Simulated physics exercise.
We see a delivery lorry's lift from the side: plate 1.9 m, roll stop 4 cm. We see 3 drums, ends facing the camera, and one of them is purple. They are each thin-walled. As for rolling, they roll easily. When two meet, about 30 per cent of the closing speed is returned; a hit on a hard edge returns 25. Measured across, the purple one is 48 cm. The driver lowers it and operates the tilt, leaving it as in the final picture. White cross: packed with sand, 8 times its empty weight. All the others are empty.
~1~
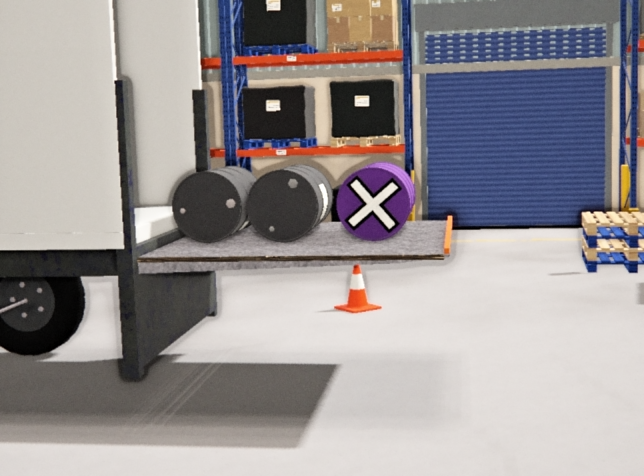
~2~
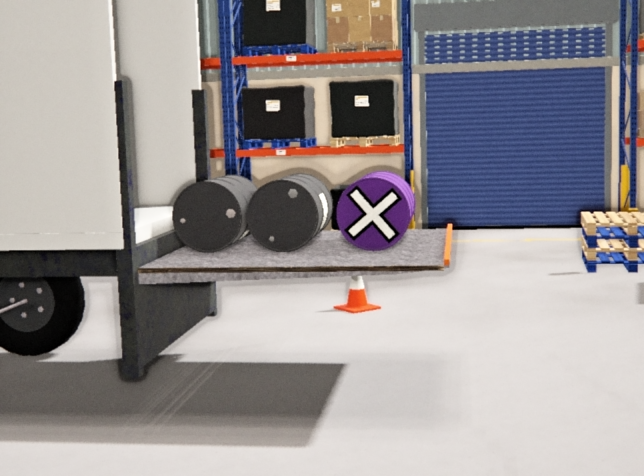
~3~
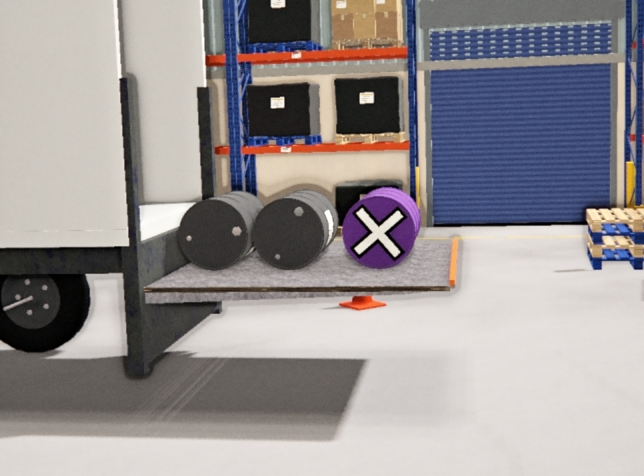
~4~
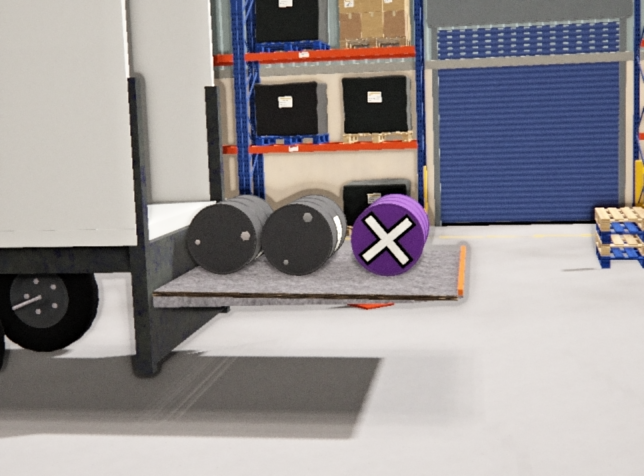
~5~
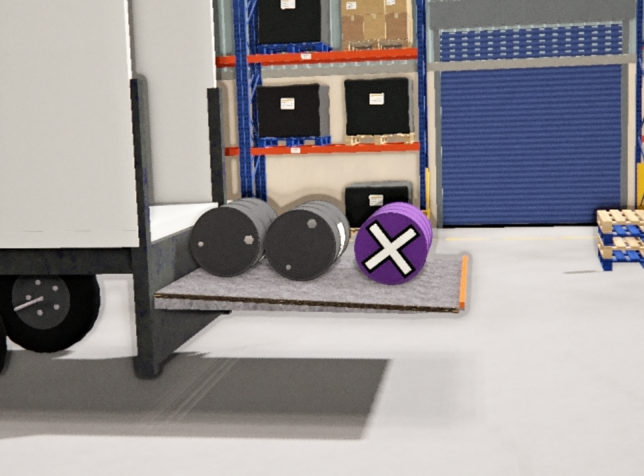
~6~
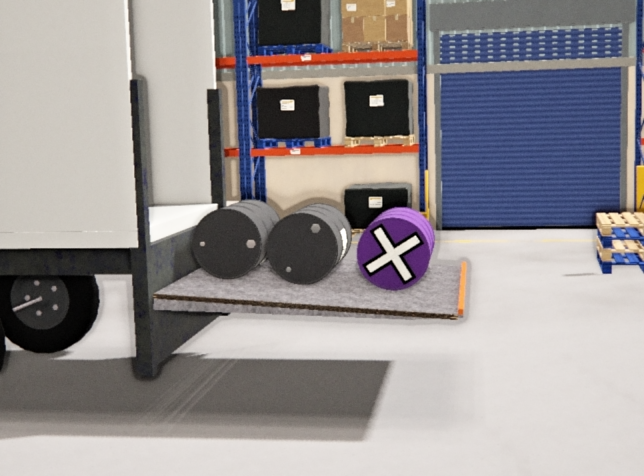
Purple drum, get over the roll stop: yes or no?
No.
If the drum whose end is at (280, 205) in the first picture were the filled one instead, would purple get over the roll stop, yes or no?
Result: Purple - yes, it would.
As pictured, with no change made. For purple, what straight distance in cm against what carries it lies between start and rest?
The purple one comes to 35.
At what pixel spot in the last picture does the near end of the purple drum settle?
Near pixel (442, 258).
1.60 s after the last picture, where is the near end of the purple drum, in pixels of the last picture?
That would be about (435, 257) in pixels.
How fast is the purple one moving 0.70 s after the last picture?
Reading: Roughly 0.3 m/s.
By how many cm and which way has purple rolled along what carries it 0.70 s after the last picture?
By then purple sits 20 right of where it began.
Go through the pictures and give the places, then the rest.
The first frame shows purple (373, 205); plate level; stop at (447, 251); white cross at (373, 205).
The second frame shows purple (373, 215); plate level.
The third frame shows purple (378, 233); plate level.
The fourth frame shows purple (387, 240); plate tilted 1°; stop at (460, 292).
The fifth frame shows purple (390, 249); plate tilted 3°.
The sixth frame shows purple (393, 255); plate tilted 4°; stop at (461, 312).
Then, 0.70 s past the sixth picture, purple is on the plate, 30 cm from the stop, rolling right; 0 gone from the plate.
Then, 1.60 s past the sixth picture, purple is on the plate, 15 cm from the stop; 0 gone from the plate.
Finally (2.70 s after the last picture), purple is on the plate, 15 cm from the stop; 0 gone from the plate.
